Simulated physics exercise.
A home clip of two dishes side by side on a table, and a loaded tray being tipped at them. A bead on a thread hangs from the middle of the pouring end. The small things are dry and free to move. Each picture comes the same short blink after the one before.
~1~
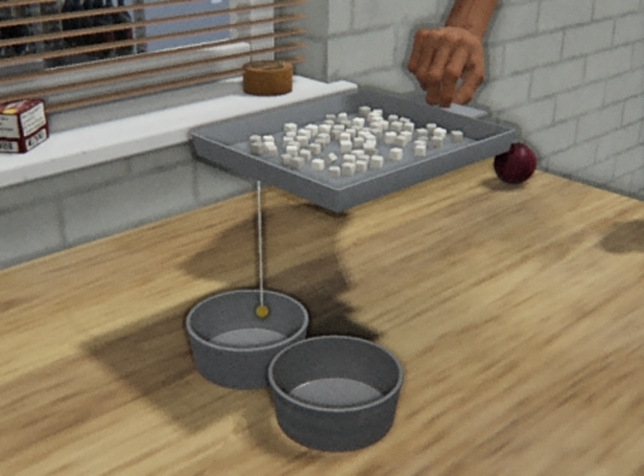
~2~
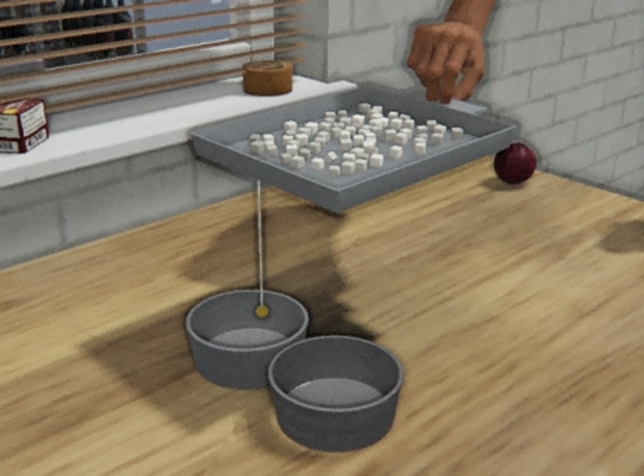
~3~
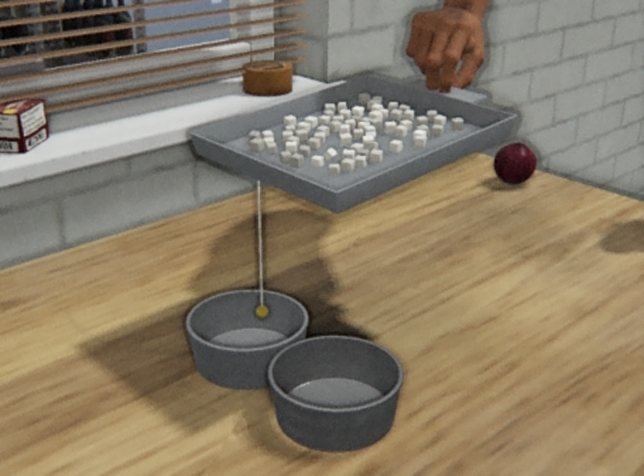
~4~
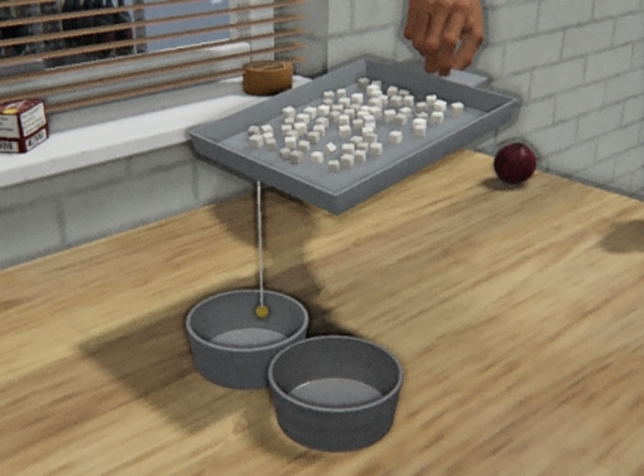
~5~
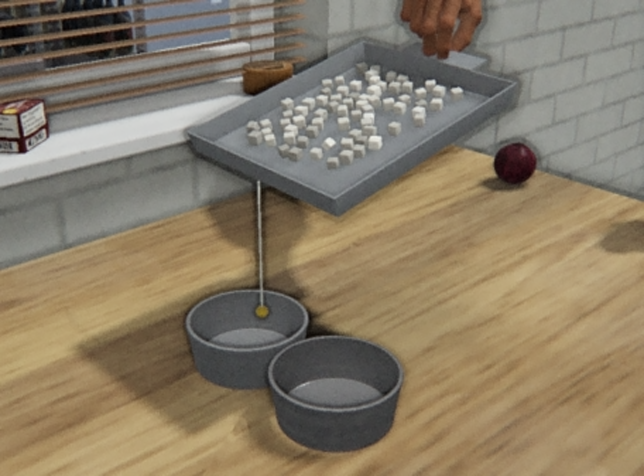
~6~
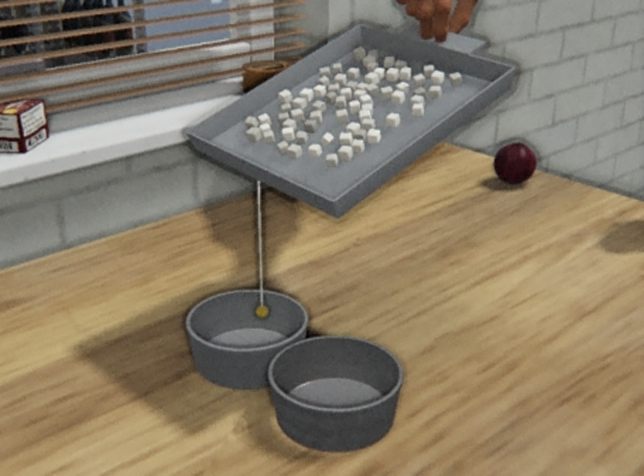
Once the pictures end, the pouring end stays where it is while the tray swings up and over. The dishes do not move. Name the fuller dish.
It favours the right-hand dish.
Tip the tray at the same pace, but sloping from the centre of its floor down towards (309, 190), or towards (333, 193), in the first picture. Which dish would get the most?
At the first place the right-hand dish, at the second the right dish.
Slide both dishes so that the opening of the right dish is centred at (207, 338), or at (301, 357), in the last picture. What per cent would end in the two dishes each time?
Roughly 40 per cent, and 40 per cent.
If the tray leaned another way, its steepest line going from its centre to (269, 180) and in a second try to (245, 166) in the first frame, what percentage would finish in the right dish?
Roughly 0 per cent, and 0 per cent.
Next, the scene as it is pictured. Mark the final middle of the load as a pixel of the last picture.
Roughly at (204, 456).
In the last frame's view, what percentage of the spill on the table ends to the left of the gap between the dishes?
Near 90 %.
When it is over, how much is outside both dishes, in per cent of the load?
Near 70 %.
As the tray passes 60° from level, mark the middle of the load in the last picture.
Around (271, 163).
Soon, tray tipped steeply; nearly all on the tray; a stray few in the air.
A while on, tray tipped right over; about two thirds on the tray; a stray few in the right dish; a stray few in the left dish; about a quarter outside both; a small part in the air.
Towards the end, tray tipped past a quarter turn; about a quarter in the right dish; a small part in the left dish; about two thirds outside both; a stray few in the air.
Finally, tray tipped past a quarter turn; about a quarter in the right dish; a small part in the left dish; about two thirds outside both.
